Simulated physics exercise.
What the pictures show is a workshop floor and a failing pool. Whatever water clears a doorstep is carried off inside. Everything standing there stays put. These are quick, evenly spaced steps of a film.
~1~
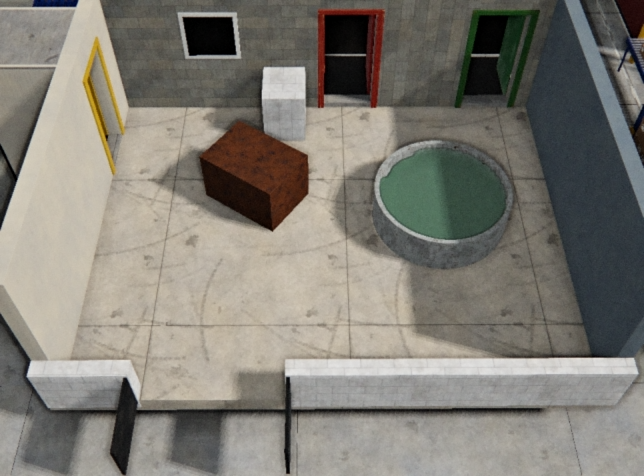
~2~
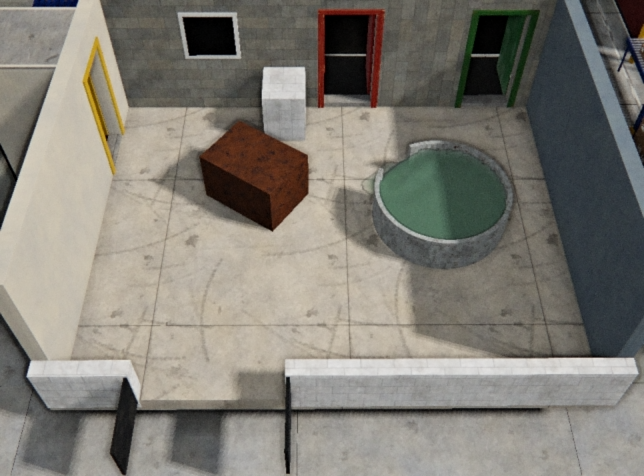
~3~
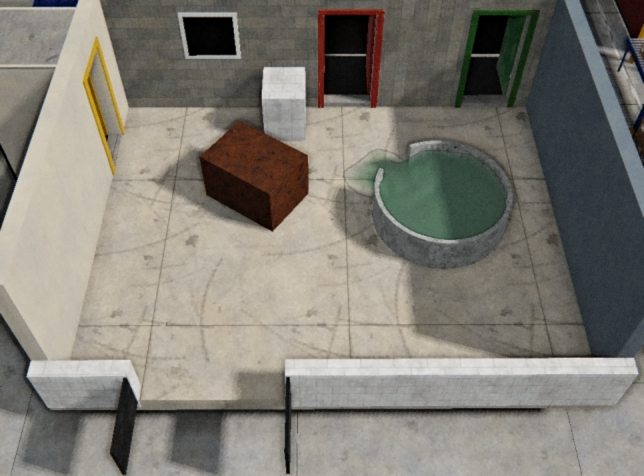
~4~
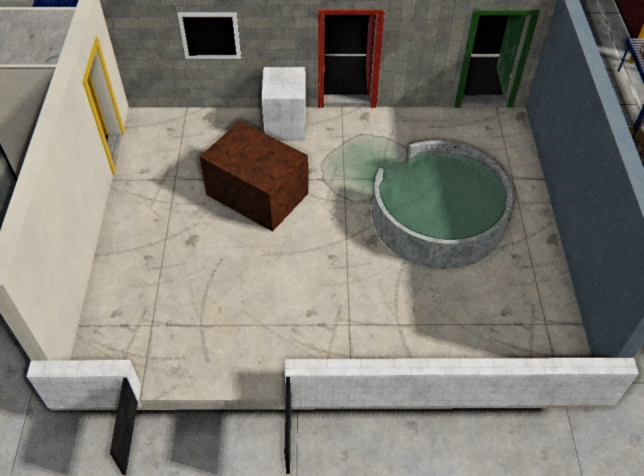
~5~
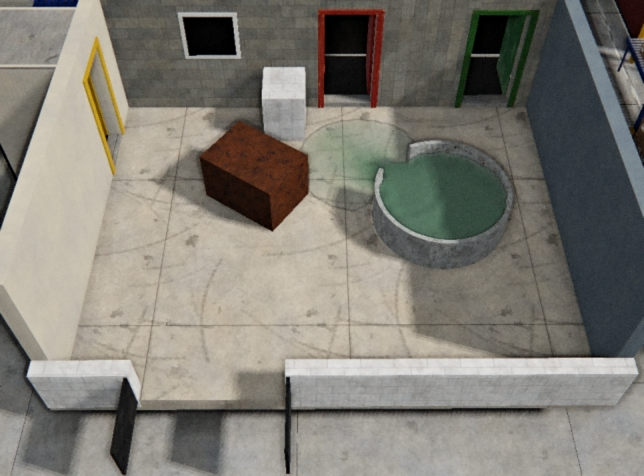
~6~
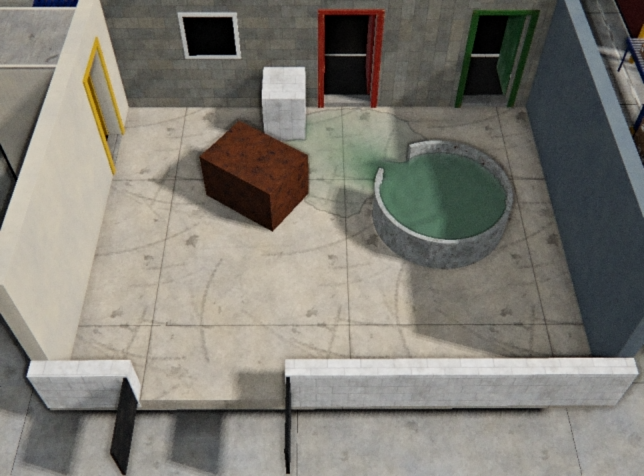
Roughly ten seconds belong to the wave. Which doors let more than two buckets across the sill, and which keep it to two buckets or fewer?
The red door lets more than two across. The yellow door lets more than two across. The green door keeps it to two or fewer.
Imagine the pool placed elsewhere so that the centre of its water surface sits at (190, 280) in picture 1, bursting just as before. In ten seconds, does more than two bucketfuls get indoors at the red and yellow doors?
The red door remains within limit and the yellow door tops the threshold.
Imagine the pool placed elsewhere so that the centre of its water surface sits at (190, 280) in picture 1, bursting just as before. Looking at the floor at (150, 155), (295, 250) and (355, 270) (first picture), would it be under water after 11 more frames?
One after the other: Under water, free of water, free of water.
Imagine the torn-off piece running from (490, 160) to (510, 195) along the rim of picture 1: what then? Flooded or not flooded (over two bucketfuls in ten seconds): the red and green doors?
The red one remains shy of it and the green one crosses the line, I think.
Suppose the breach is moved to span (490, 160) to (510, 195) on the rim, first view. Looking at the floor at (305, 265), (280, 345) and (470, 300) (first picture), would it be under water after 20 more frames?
Bone-dry, bone-dry, submerged.
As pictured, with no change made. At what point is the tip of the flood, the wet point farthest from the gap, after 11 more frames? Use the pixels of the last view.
Roughly at (124, 131).
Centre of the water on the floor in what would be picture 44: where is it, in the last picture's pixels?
The water centres close to (348, 180).
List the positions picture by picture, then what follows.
The first picture shows still water in the round tank at (443, 192).
In the second picture, water pours out on the round tank's far side and has run to a hidden place.
In the third picture, the front is at (375, 153), out from the gap on the round tank's far side.
In the fourth picture, the front is at (358, 140), out from the gap on the round tank's far side.
In the fifth picture, water pours out on the round tank's far side and has run to (309, 142).
In the sixth picture, the front is at (309, 118), out from the gap on the round tank's far side.
A moment on, water covers 15 % of the floor; the red door under two buckets in, the yellow door not reached, the green door not reached.
Next, water covers 25 % of the floor; the red door over two buckets in, the yellow door not reached, the green door not reached.
Then, water covers 30 % of the floor; the red door far over two buckets in, the yellow door over two buckets in, the green door wet at the sill, nothing in.
Later, water covers 50 % of the floor; the red door far over two buckets in, the yellow door over two buckets in, the green door wet at the sill, nothing in.
In the end, water covers 85 % of the floor; the red door far over two buckets in, the yellow door far over two buckets in, the green door wet at the sill, nothing in.
